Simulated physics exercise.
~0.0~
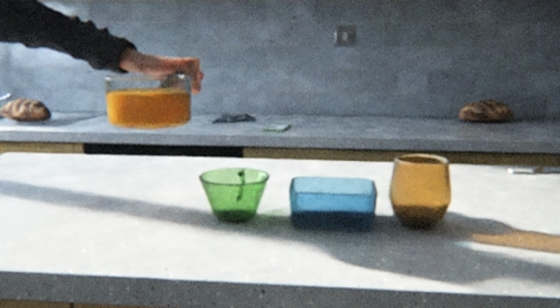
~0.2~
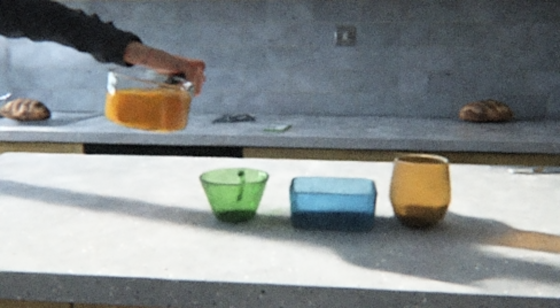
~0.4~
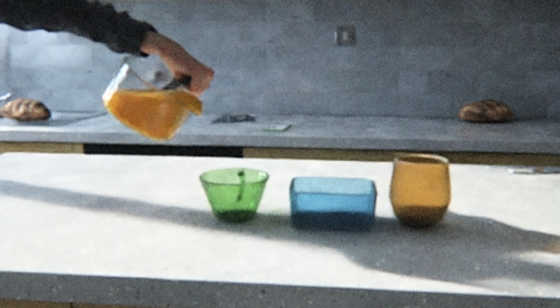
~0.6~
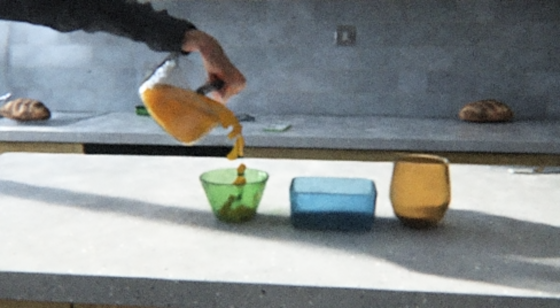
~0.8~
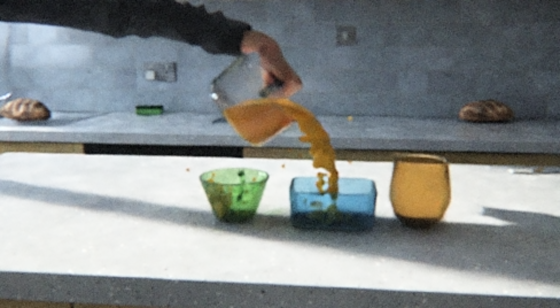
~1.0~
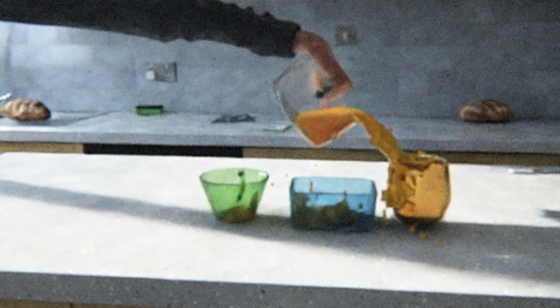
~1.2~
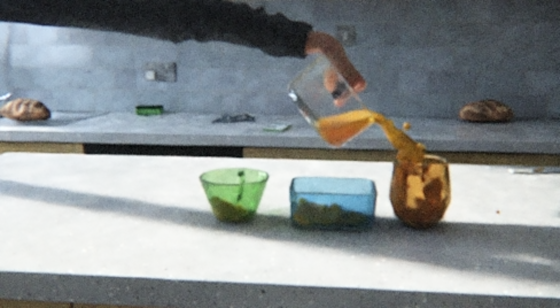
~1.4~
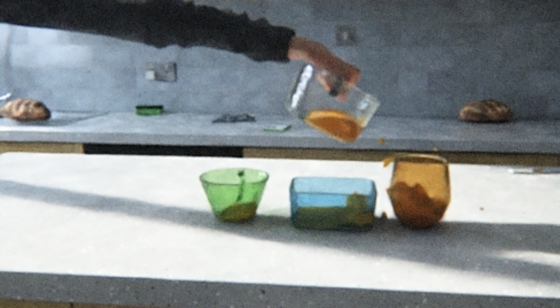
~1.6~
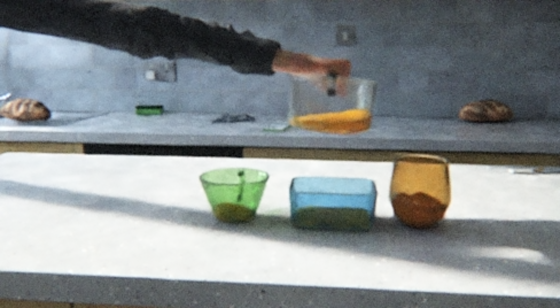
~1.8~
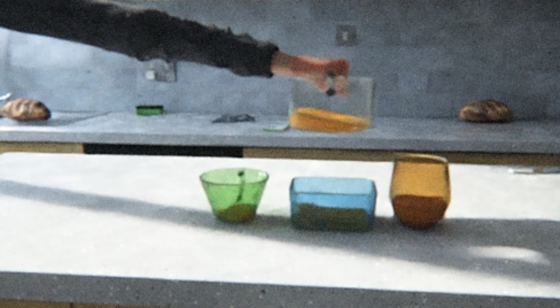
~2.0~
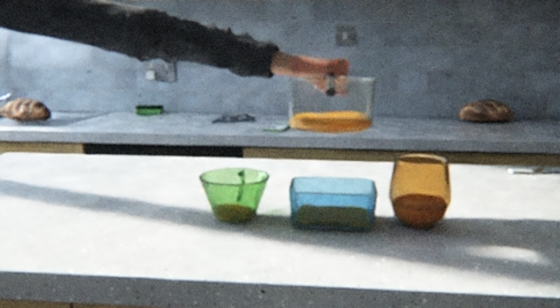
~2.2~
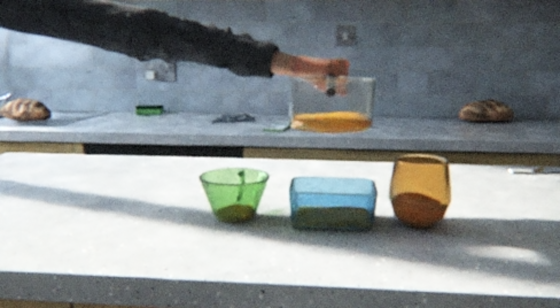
A hand tipped a clear container of orange juice and swept it rightwards, pouring into a green cup, a blue box and an amber glass in turn, then levelled it, leaving a little juice in each and some still in the container.
